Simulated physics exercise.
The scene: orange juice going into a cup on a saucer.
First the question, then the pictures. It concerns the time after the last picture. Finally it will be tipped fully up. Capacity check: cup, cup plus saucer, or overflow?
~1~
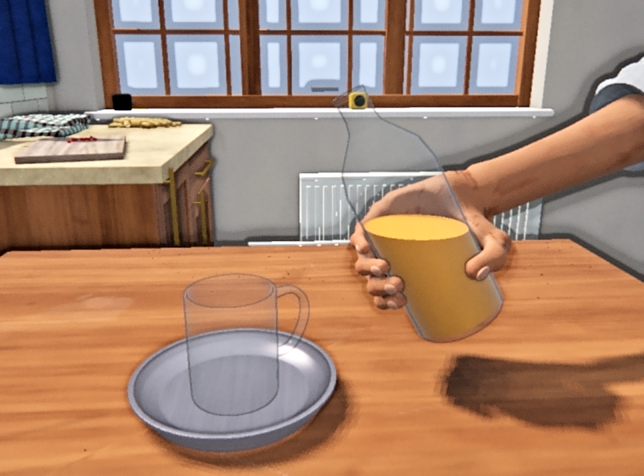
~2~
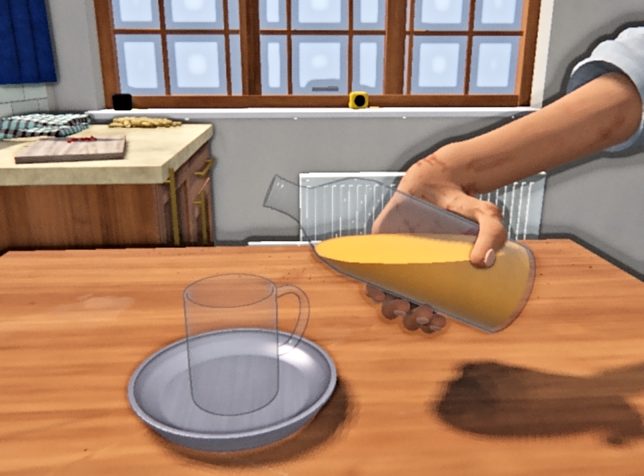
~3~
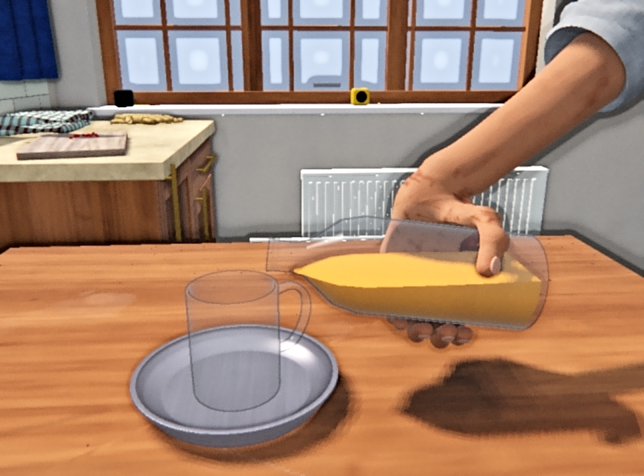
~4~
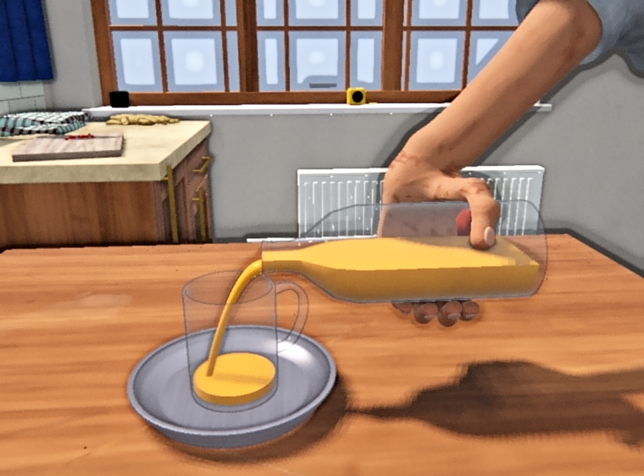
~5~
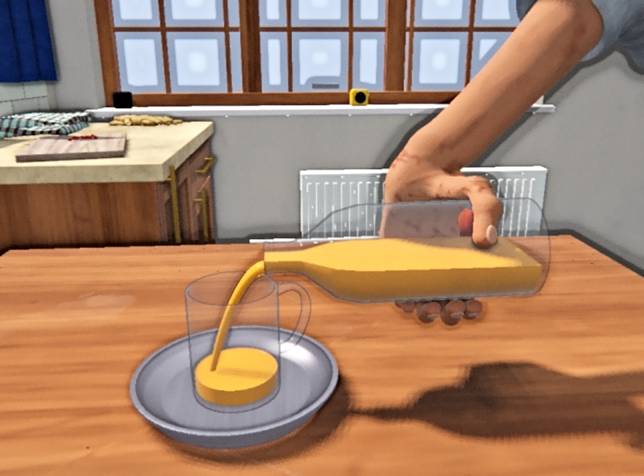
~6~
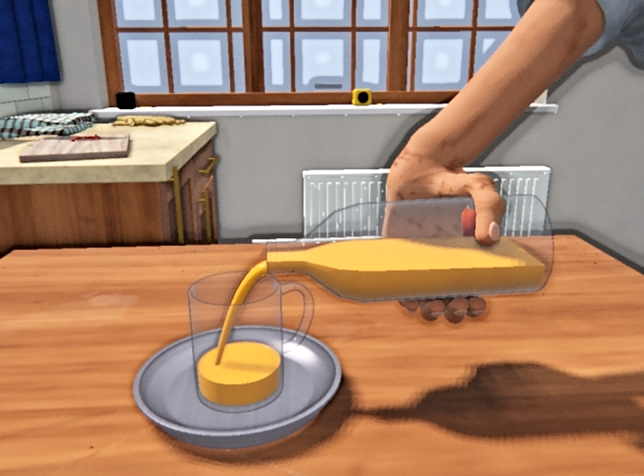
Cup plus saucer.
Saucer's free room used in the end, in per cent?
The saucer finishes near 30 per cent full.
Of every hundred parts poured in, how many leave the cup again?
Estimate: Near 20 per cent.
Shortly, the cup is about two thirds full; the saucer is dry.
Then, the cup is full to the brim; the saucer is wet, with room to spare.
At the finish, the cup is full to the brim; the saucer is wet, with room to spare.
